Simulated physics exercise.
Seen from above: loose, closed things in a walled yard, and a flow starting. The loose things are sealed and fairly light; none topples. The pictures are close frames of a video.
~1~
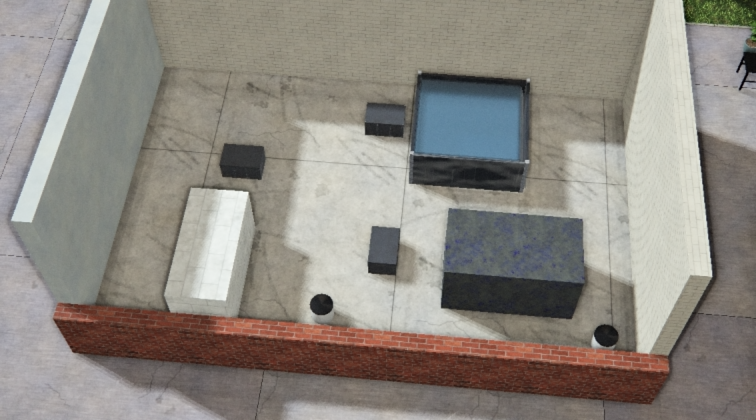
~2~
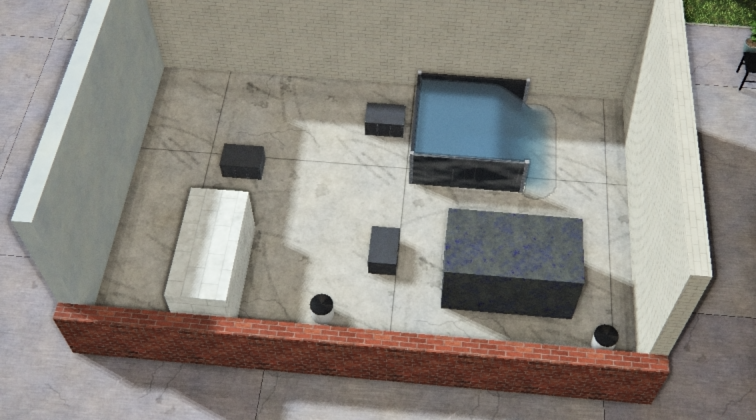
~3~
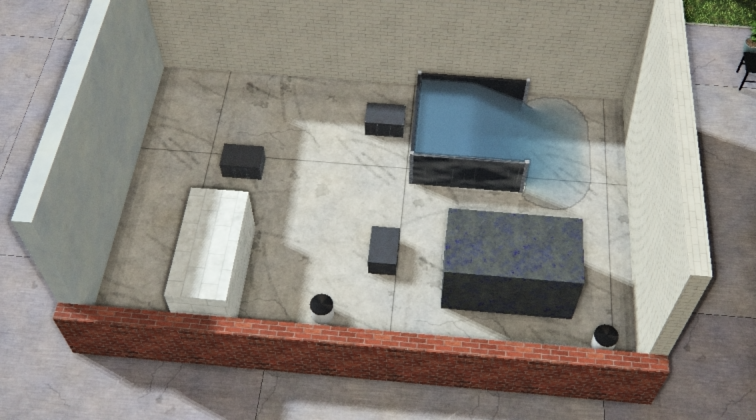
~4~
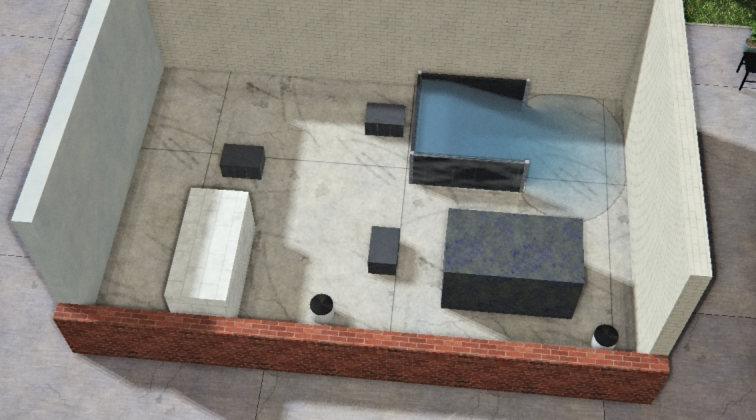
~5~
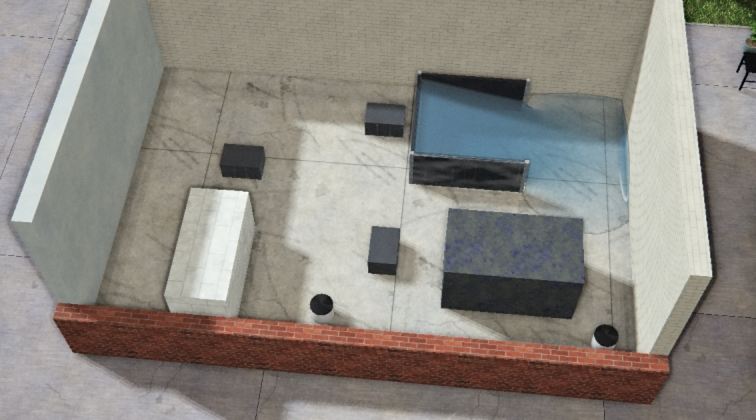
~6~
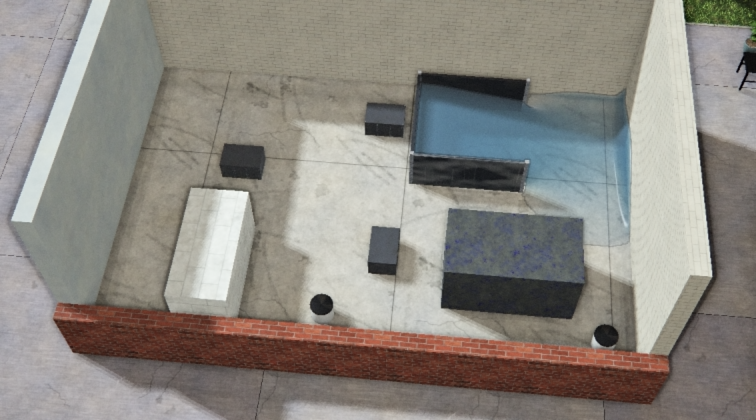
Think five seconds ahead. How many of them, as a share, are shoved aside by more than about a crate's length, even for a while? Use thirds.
That comes to one to two thirds.
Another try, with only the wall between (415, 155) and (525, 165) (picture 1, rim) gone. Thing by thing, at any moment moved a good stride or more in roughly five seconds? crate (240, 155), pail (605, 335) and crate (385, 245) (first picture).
One after the other: Pushed that far, that far or more, shifted that much.
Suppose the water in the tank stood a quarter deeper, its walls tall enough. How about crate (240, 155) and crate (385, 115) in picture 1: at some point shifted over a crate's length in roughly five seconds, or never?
In that order: Under that, under that.
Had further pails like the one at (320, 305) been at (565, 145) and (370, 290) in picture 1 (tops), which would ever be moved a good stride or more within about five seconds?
In turn: That far or more, shifted that much.
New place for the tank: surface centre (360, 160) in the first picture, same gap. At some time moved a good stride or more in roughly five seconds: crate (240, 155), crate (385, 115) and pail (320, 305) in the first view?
As listed: No, pushed that far, under that.
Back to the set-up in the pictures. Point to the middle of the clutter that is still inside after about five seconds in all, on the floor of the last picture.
At about (314, 227).
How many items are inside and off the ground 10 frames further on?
The number is 1.
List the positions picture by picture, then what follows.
The first frame shows a crate at (242, 155) rests on the ground; a crate at (385, 114) rests on the ground; 0 of 5 have shifted.
The second frame shows a crate at (242, 155), on the bottom; a crate at (385, 114) rests on the ground; 0 of 5 have shifted.
The third frame shows a crate at (242, 155), on the bottom; a crate at (385, 114) rests on the ground; 0 of 5 have shifted.
The fourth frame shows a crate at (242, 155) rests on the ground; a crate at (385, 114) rests on the ground; 0 of 5 have shifted.
The fifth frame shows a crate at (242, 155), on the bottom; a crate at (385, 114) rests on the ground; 0 of 5 have shifted.
The sixth frame shows a crate at (242, 155) rests on the ground; a crate at (385, 114) rests on the ground; 0 of 5 have shifted.
A moment on, 0 of 5 are well off their spots; 0 afloat.
Next, 0 of 5 are well off their spots; 1 afloat.
Later, 1 of 5 are well off their spots; 0 afloat.
In the end, 2 of 5 are well off their spots, and 2 have been at some point; 0 afloat.
